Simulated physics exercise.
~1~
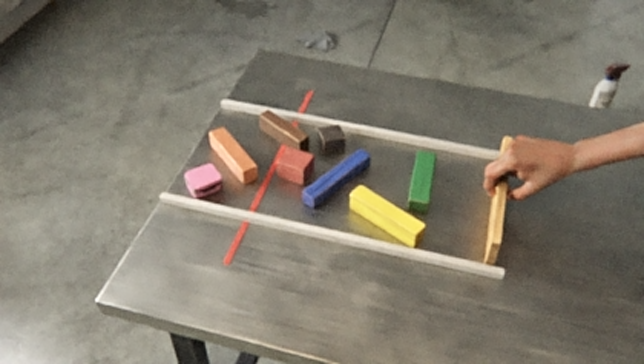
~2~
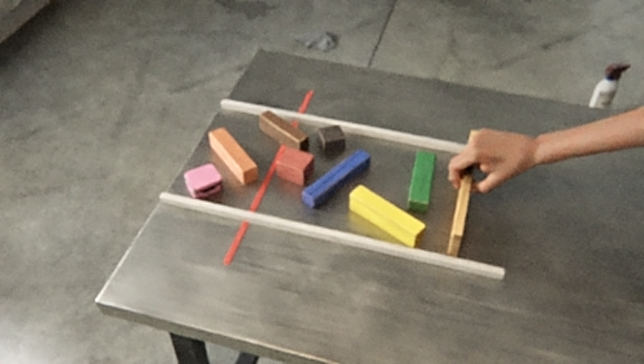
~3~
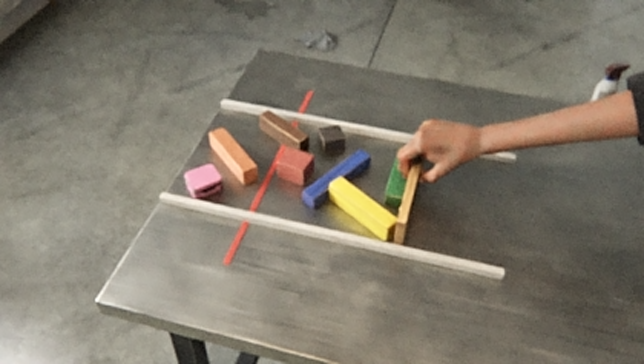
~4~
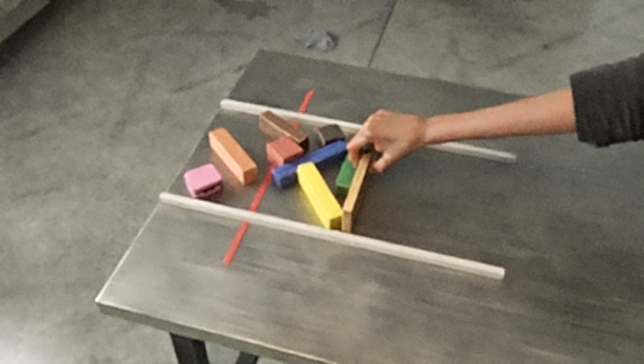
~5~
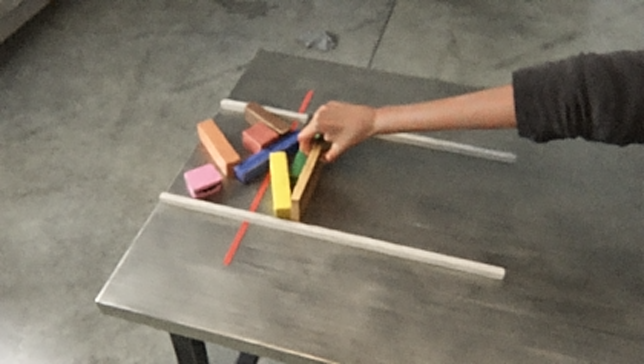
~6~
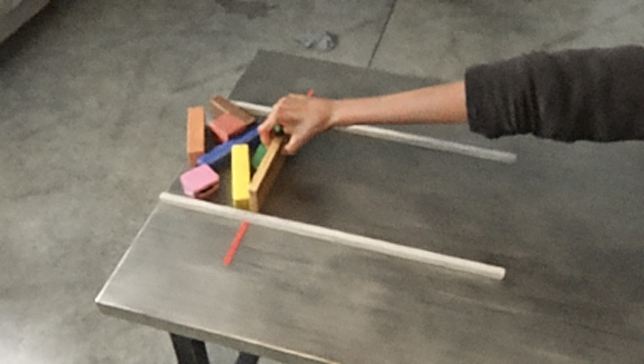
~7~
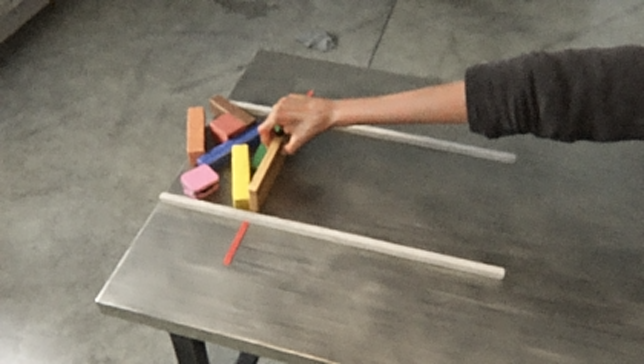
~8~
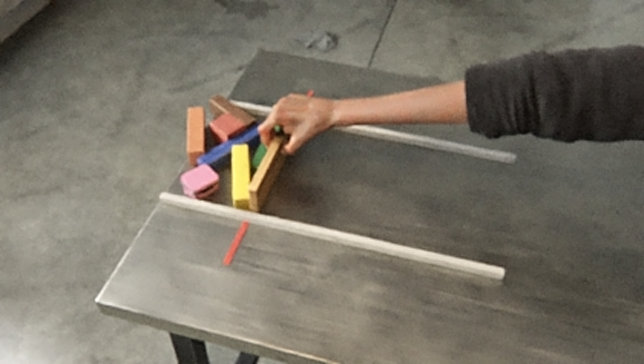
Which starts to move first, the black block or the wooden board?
The wooden board starts to move first. The black block stays where it is while the board slides left, and it only moves later in the push.
